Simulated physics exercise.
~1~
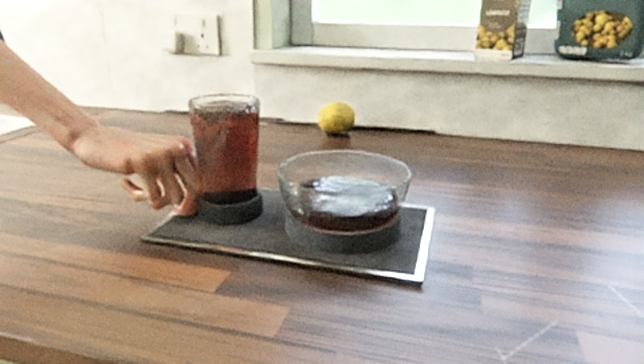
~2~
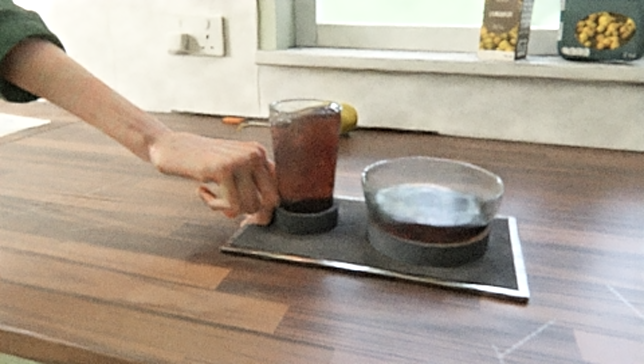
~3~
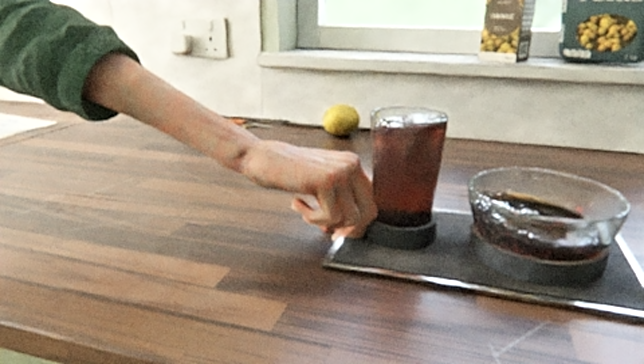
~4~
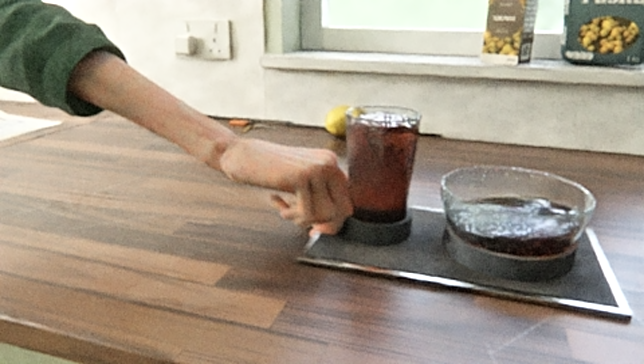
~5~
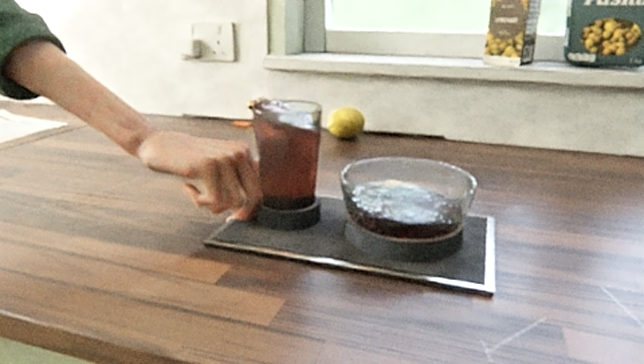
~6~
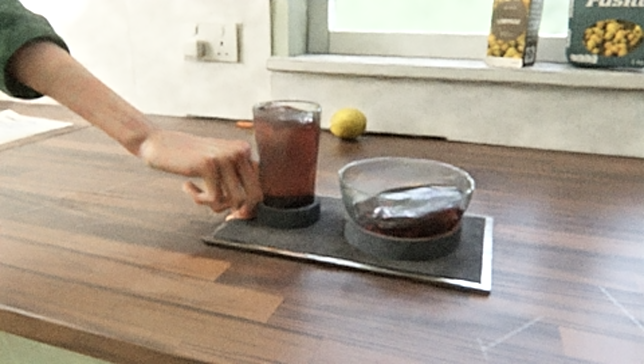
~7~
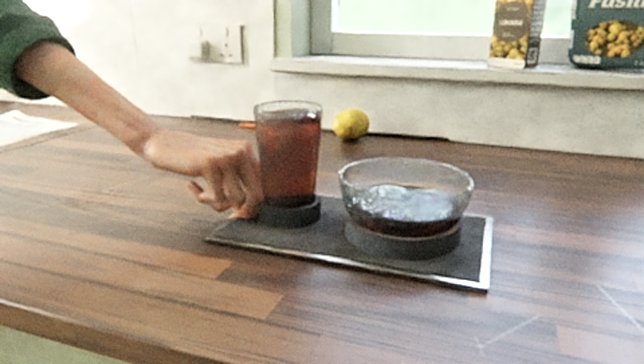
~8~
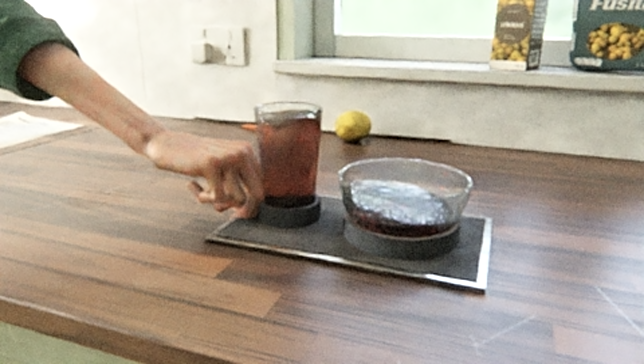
A dark rectangular tray with a pale edge, carrying a slim glass on the left and a wide glass bowl on the right, both holding reddish-brown tea, slides across a striped wooden worktop. The view is from slightly above, facing a white wall with a socket, a yellow lemon, and packets on a windowsill. A hand in a dark green sleeve grips the tray's left end and moves it right, then turns back and draws it left. The tea tilts and churns, splashing at the slim glass's rim. The tray halts near the middle, the hand still there, as the tea settles.
